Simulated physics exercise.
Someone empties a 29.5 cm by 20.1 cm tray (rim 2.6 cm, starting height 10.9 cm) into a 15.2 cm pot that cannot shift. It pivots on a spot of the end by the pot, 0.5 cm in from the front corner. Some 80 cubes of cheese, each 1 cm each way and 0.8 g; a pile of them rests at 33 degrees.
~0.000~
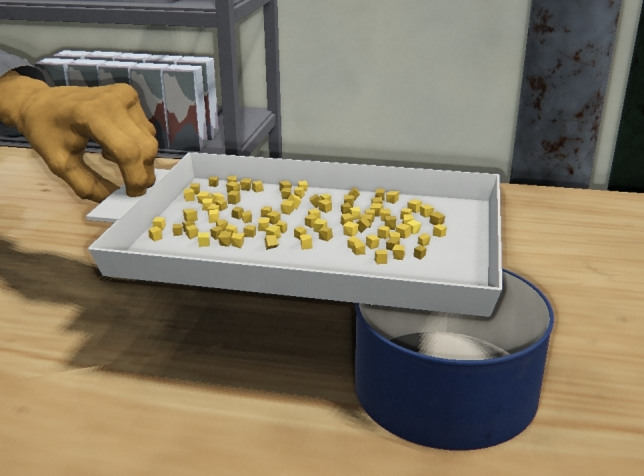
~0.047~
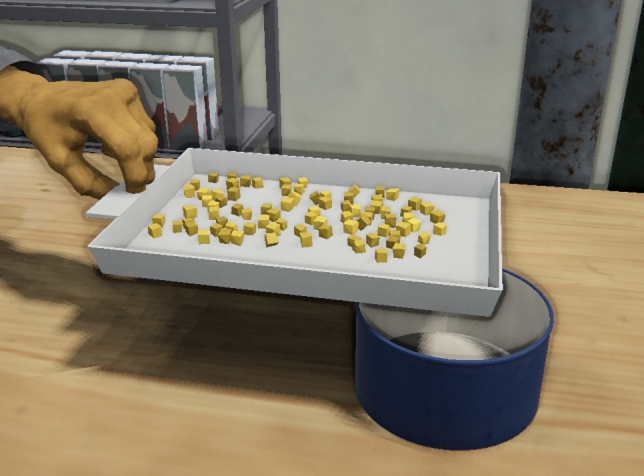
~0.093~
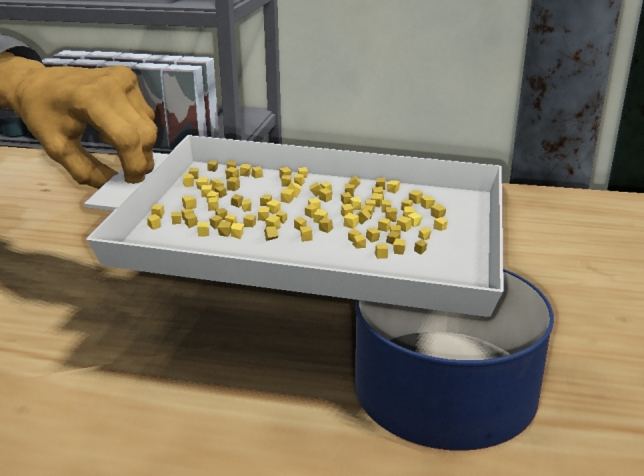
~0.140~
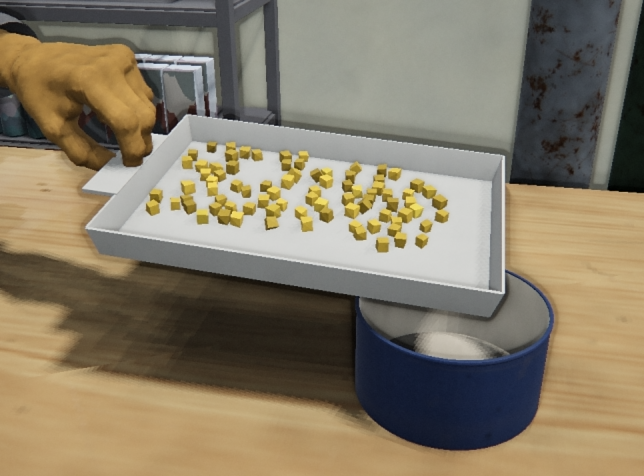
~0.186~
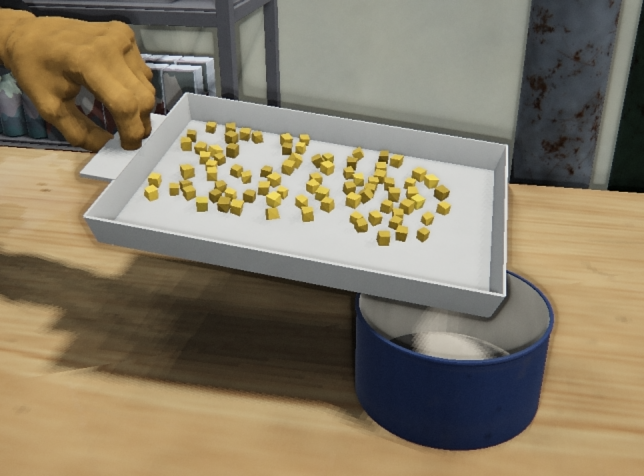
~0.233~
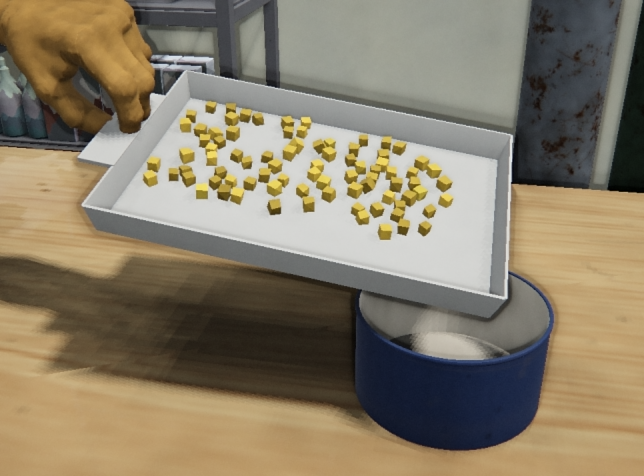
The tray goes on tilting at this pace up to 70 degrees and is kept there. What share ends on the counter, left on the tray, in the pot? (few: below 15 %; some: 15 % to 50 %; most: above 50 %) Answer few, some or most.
Counter: Most, tray: Some, pot: Few.
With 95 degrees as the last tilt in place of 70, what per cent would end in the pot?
It would be near 0 per cent.
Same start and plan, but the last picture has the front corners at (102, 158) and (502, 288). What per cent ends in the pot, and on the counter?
Pot 0, counter 60.
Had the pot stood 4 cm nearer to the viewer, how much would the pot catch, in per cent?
It would be near 25 per cent.
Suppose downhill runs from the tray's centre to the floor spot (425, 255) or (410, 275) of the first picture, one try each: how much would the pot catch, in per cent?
About 0 and 0 per cent.
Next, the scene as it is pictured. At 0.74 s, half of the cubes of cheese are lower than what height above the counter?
About 16 cm.
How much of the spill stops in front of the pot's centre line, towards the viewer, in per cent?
Some 100 per cent.
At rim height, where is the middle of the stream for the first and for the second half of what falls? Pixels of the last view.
At about (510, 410), then at (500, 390).
After 0.54 s, tilt 43 degrees; the tray holds 100 %, the pot 0 %.
After 0.74 s, tilt 61 degrees; the tray holds 100 %, the pot 0 %.
After 1.05 s, tilt 70 degrees; the tray holds 45 %, the pot 0 %.
By 2.3 s all is still; counter 70 %, tray 30 %, pot 0 %.
